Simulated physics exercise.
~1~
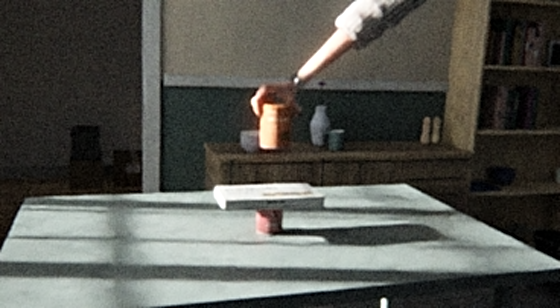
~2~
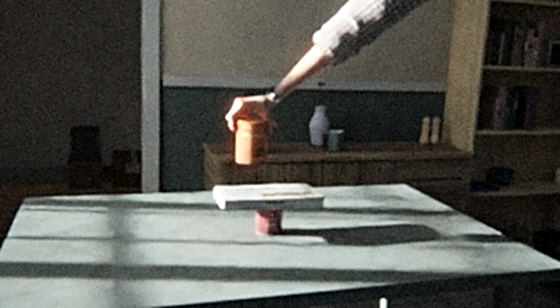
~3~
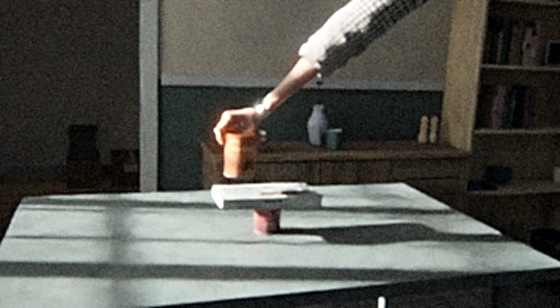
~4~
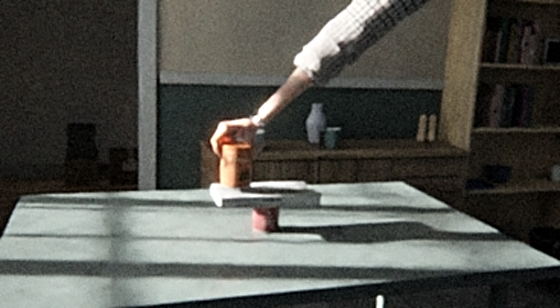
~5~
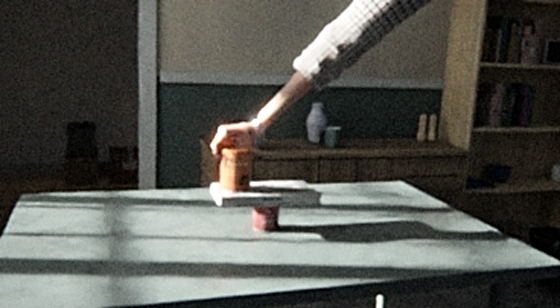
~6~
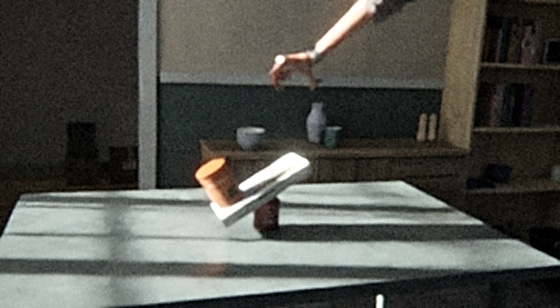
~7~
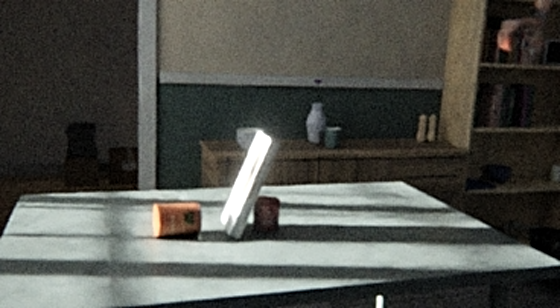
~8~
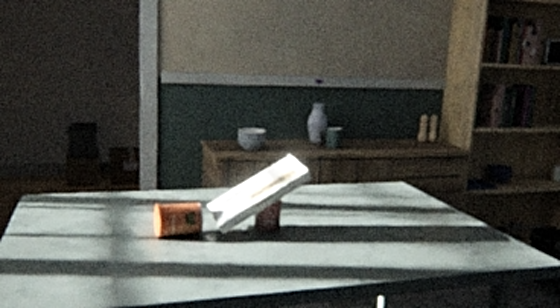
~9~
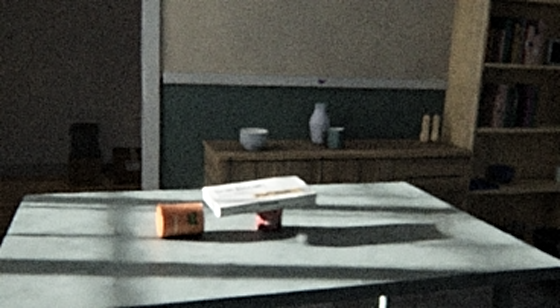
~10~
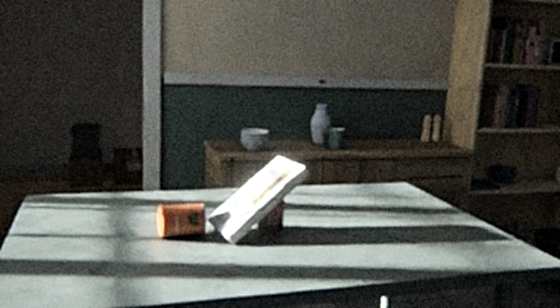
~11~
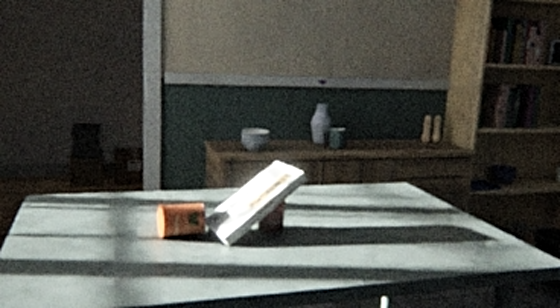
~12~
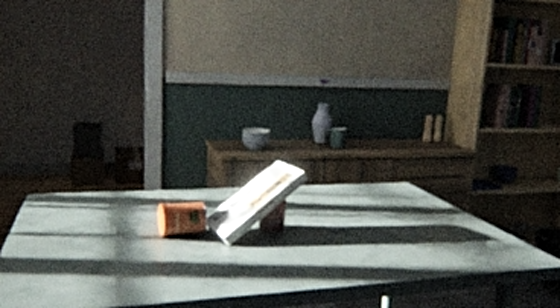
On a sunlit table, a hand setting an orange tin on a white packet's left side, both toppling, packet leaning by red tin.
